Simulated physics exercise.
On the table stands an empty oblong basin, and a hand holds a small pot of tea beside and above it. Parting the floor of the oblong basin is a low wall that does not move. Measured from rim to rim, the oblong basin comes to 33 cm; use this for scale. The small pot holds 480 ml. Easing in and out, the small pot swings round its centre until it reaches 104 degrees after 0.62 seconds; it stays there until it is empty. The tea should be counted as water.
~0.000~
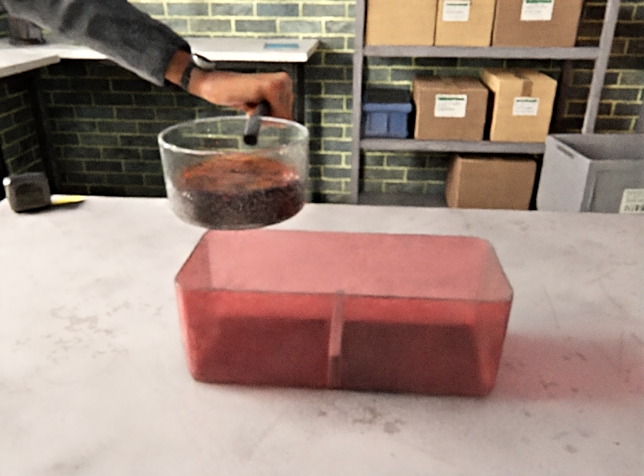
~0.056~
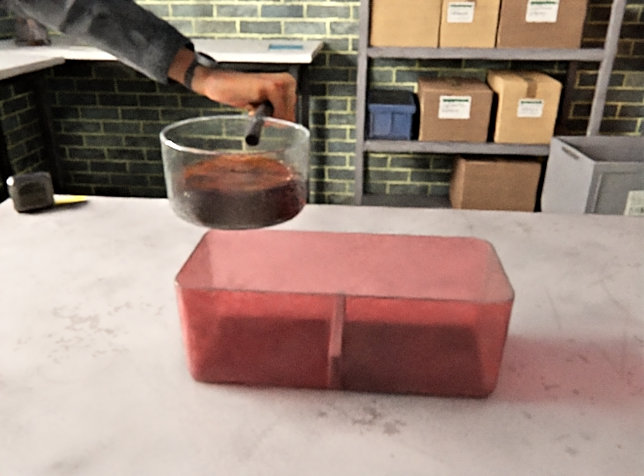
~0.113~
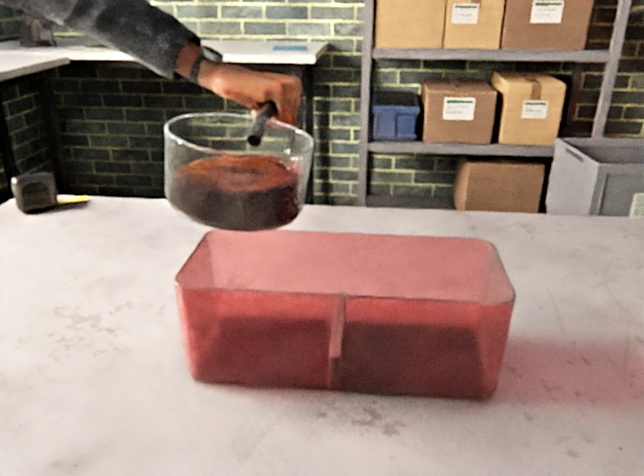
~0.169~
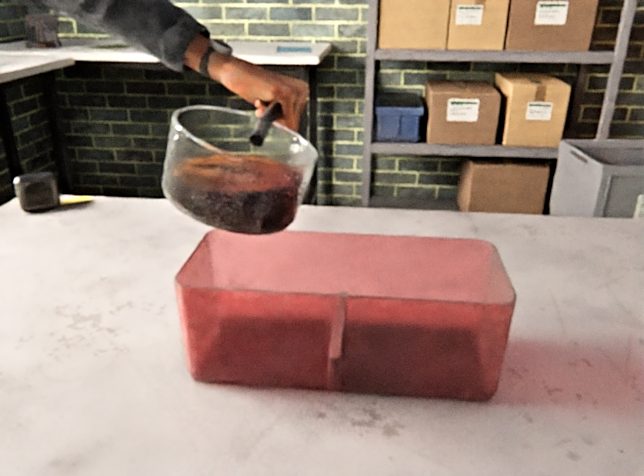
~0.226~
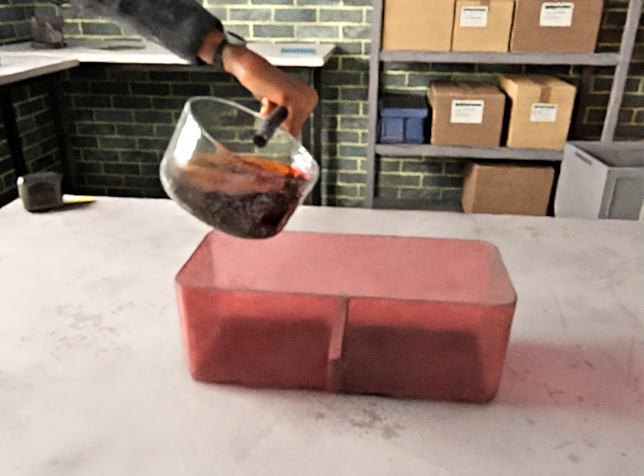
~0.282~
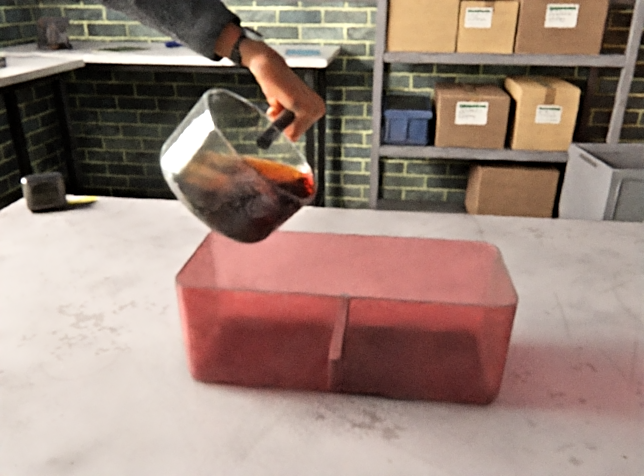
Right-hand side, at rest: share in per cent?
34 per cent.
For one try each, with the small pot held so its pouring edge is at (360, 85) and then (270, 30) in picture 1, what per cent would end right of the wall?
Try 1: Approx. 90 %; try 2: Approx. 20 %.
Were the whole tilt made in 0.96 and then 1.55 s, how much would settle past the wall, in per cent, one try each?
It comes to 45 per cent, and then 55 per cent.
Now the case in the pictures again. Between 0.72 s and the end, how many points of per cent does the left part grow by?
Some 12 per cent.
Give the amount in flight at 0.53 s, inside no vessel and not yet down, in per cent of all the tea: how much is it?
It comes to roughly 20 per cent.
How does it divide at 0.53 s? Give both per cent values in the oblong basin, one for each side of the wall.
I'd say some 28 on the left and some 22 on the right.
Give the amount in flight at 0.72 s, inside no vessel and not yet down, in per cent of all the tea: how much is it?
5 per cent, roughly.
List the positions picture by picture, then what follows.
In the first frame, it leans 0°; its right rim is at (307, 137); the tea meets the walls at (174, 172) and (304, 176); the oblong basin's rim runs from (191, 256) to (500, 268); the wall's top is at (338, 320).
In the second frame, it leans 2°; its right rim is at (309, 140); the tea meets the walls at (175, 171) and (305, 176).
In the third frame, it leans 8°; its right rim is at (313, 148); the tea meets the walls at (174, 169) and (305, 177).
In the fourth frame, it leans 18°; its right rim is at (316, 160); the tea meets the walls at (173, 166) and (306, 179).
In the fifth frame, it leans 31°; its right rim is at (317, 177); the tea meets the walls at (171, 160) and (310, 181).
In the sixth frame, it leans 45°; its right rim is at (314, 195); the tea meets the walls at (179, 152) and (316, 184).
By 0.53 s the tilt is 99° and 29 per cent is still to pour, 28 is left of the wall and 23 right of it.
By 0.72 s the tilt is 104° and 9 per cent is still to pour, 52 is left of the wall and 34 right of it.
By 0.91 s the tilt is 104° and 1 per cent is still to pour, 63 is left of the wall and 34 right of it.
By 1.12 s the tilt is 104° and 0 per cent is still to pour, 65 is left of the wall and 34 right of it.
At rest 64 per cent lies left of the wall, 34 right of it and 1 outside.
